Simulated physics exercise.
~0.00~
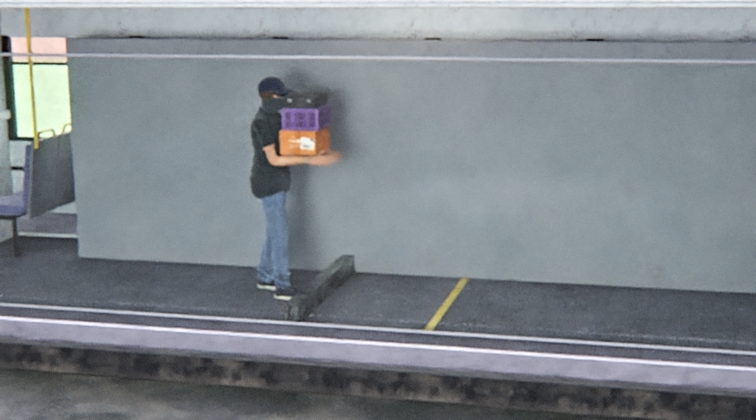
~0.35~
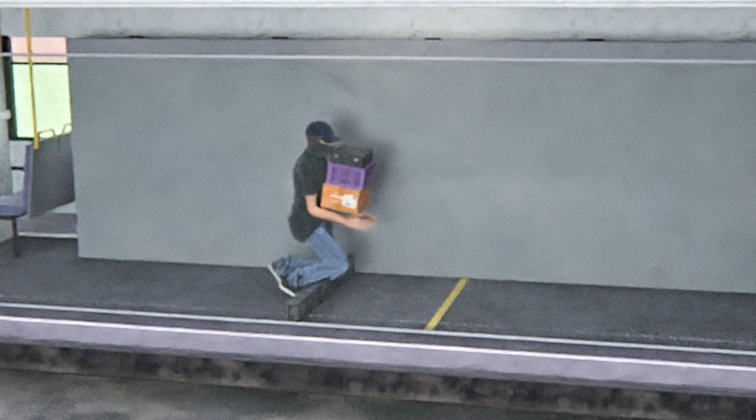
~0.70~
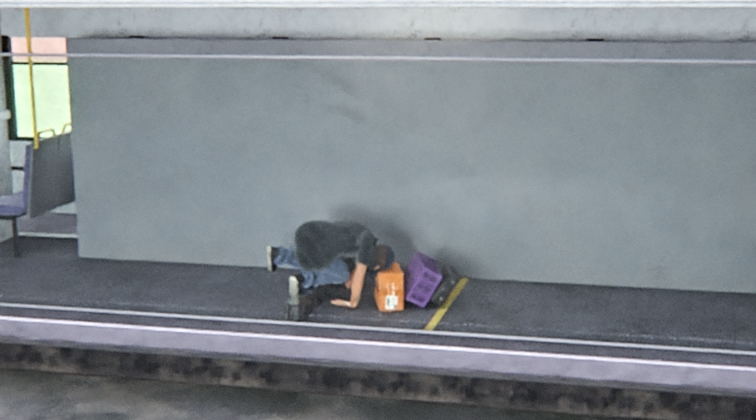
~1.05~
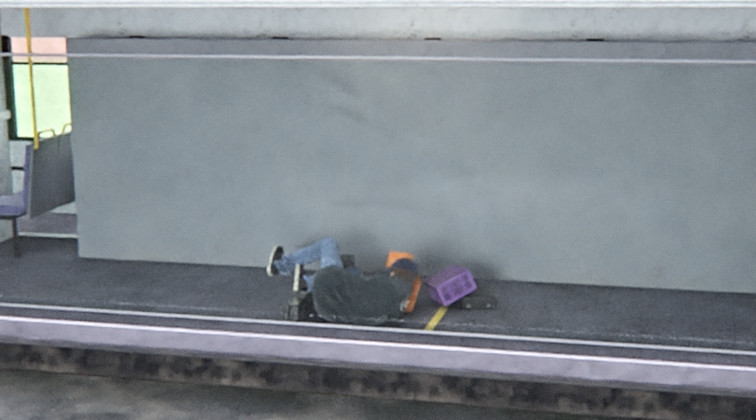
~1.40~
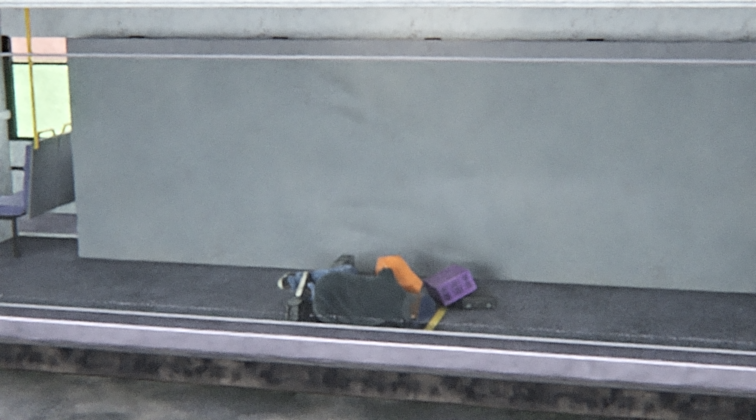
In a rail car, a passenger carrying stacked boxes trips over a low rail and falls, the purple crate landing past the yellow line.
